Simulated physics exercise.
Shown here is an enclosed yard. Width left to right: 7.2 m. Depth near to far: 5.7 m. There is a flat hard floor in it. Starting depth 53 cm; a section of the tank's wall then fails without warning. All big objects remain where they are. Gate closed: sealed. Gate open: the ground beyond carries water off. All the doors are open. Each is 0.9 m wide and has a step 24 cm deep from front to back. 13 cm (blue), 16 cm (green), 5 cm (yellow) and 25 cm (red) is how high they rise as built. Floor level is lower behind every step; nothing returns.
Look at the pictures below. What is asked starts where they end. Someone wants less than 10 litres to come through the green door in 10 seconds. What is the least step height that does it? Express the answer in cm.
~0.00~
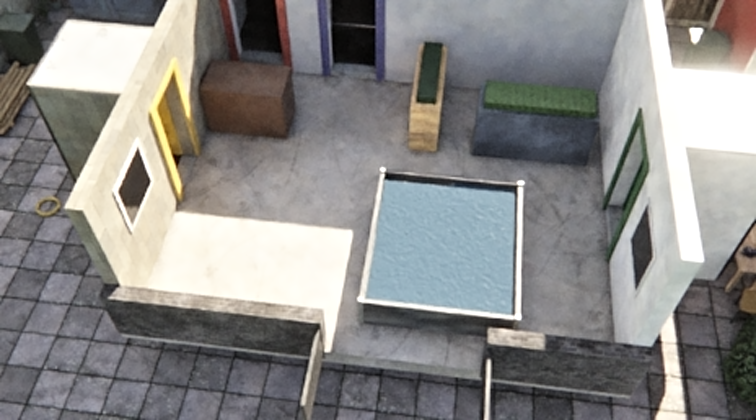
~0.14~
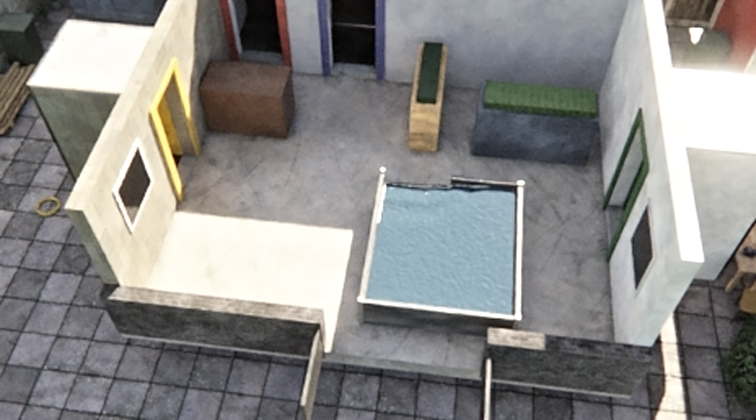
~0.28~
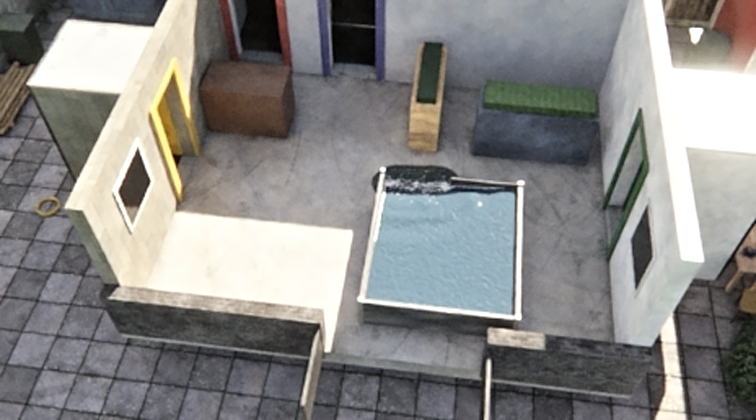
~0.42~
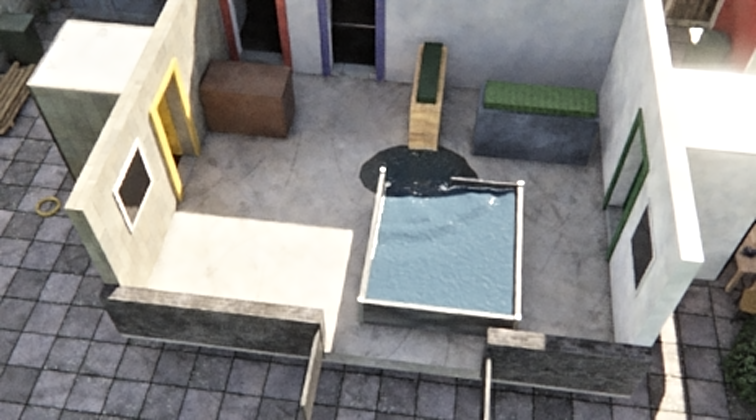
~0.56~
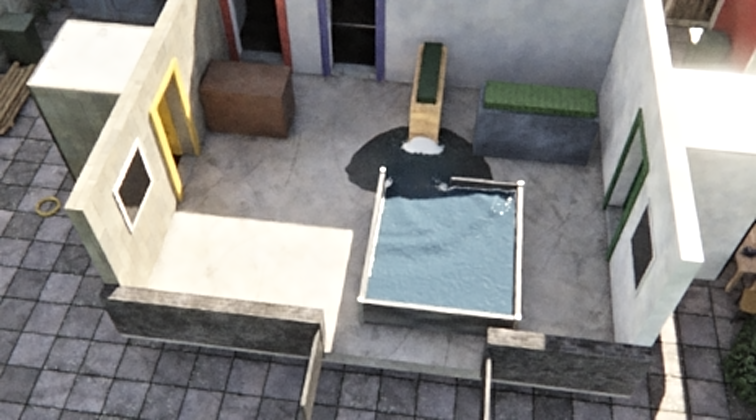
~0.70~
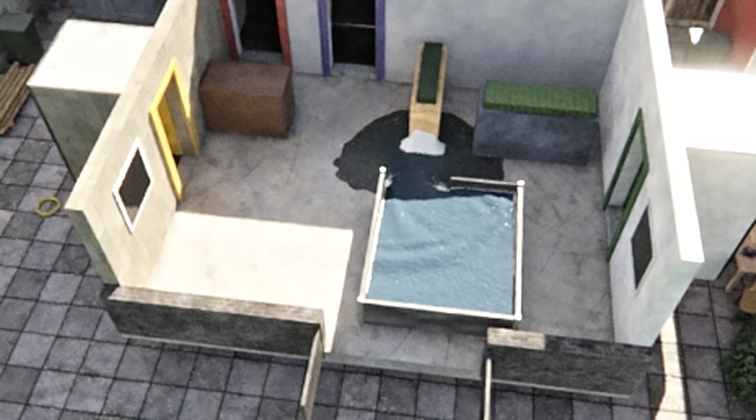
It needs to be around 4.5 cm high.
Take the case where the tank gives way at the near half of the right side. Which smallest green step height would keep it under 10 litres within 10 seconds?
About 13.0 cm.
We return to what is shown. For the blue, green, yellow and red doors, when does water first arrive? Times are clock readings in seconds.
Blue = 1.4 s, green = 3.0 s, yellow = 3.4 s, red = 2.0 s.
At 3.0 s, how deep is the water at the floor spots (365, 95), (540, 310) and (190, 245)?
Approx. 10 / 0 / 0 cm.
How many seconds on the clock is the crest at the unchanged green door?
It peaks around 10.0 s.
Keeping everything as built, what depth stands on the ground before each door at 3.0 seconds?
Door by door in centimetres - blue 19, green 4, yellow 0, red 13.
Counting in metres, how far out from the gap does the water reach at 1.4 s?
Distance from gap: Approx. 3.2 m.
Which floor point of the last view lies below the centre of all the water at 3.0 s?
Centre of mass: About (419, 200) px.
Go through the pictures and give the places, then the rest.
The first picture shows still water, 53 cm deep, in the tank at (445, 242); the green door at (623, 193) is dry.
In the second picture, water pours out on the far side and has run 0.3 m, to a hidden place; about 5 cm deep outside, 53 cm at the back.
In the third picture, the front is at (419, 169), 0.7 m from the gap on the far side; 0.7 m2 of floor is wet, 53 cm left at the back.
In the fourth picture, the gap is on the far side, the front 1.2 m out at (438, 151); the back of the tank holds 53 cm.
In the fifth picture, water pours out on the far side and has run 1.6 m, to (401, 130); about 5 cm deep outside, 53 cm at the back.
In the sixth picture, the front is at (403, 114), 2.0 m from the gap on the far side; 3.2 m2 of floor is wet, 53 cm left at the back; the green door at (623, 193), 3.2 m from the gap, is still 2.3 m from the nearest water.
After 1.4 s water covers 20 % of the floor, deepest (38 cm) near (420, 156); it has not reached the green door.
After 3.0 s water covers 40 % of the floor, deepest (30 cm) near (420, 156); 4 cm at the green door, 0 litres in over its 16 cm step.
After 10.0 s water covers 95 % of the floor, deepest (14 cm) near (398, 170); 7 cm at the green door, 0 litres in over its 16 cm step.
At the green door as built, the water arrived by 3.0 s and peaked near 7 cm at 10.0 s.
Run again over the same 10 s with other heights there, 21 litres in over 3.5 cm, 7 litres over 5 cm. The limit of 10 litres is kept from about 4.5 cm up.
